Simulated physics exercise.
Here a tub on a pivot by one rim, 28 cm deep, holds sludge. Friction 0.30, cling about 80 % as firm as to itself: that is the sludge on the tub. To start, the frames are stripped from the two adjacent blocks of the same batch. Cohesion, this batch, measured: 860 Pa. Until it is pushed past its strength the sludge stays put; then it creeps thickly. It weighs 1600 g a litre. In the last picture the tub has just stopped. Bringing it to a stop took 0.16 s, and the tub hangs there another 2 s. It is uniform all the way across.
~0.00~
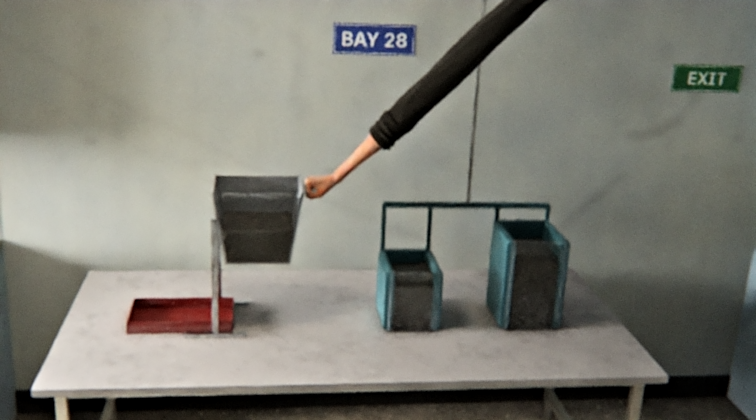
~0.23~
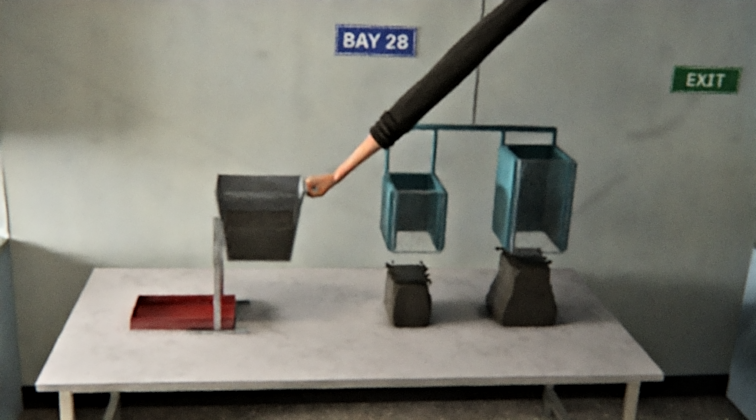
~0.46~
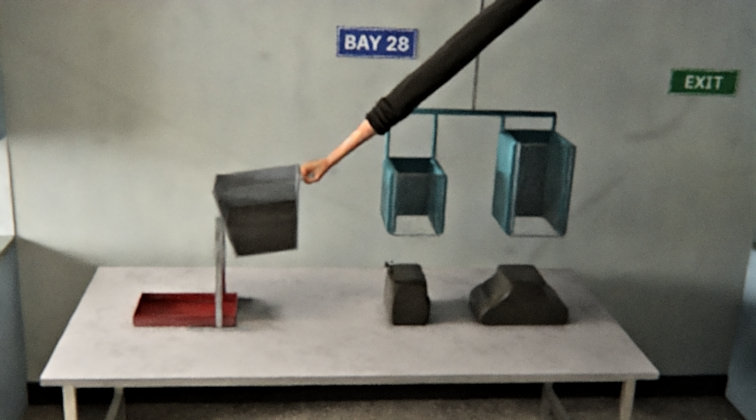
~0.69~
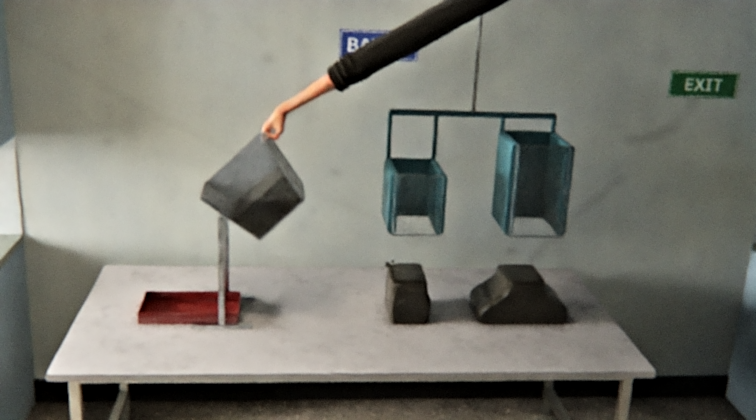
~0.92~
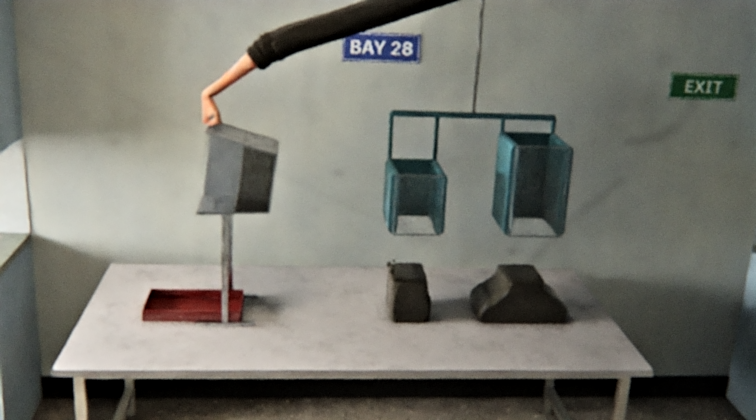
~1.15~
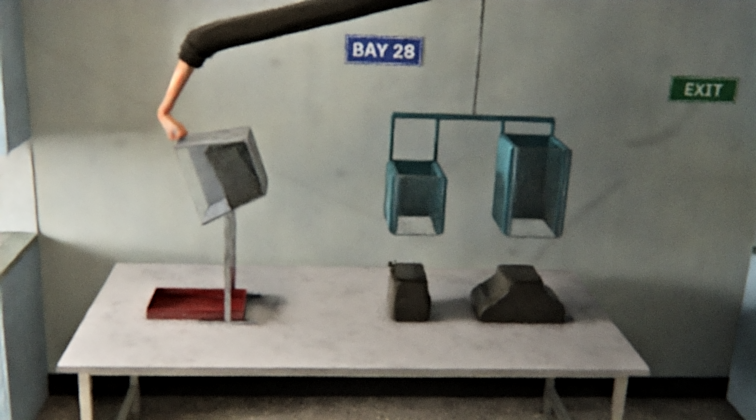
On a table, teal moulds lift off two dark blocks, the taller slumps, and a hand tilts a grey tub leftward.
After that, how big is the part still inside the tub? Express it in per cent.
I would say roughly 0 per cent is still inside.
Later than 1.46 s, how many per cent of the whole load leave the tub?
Roughly 35 percent of the load.
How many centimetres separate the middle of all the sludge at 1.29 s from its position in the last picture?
Measured shift, roughly 10 cm.
After 1.29 s, the tub is at 108 degrees and holds 99 %.
After 1.46 s, the tub is at 108 degrees and holds 35 %.
After 1.63 s, the tub is at 108 degrees and holds 0 %.
After 1.80 s, the tub is at 108 degrees and holds 0 %.
After 3.15 s, at the end, the tub is at 108 degrees and holds 0 %.
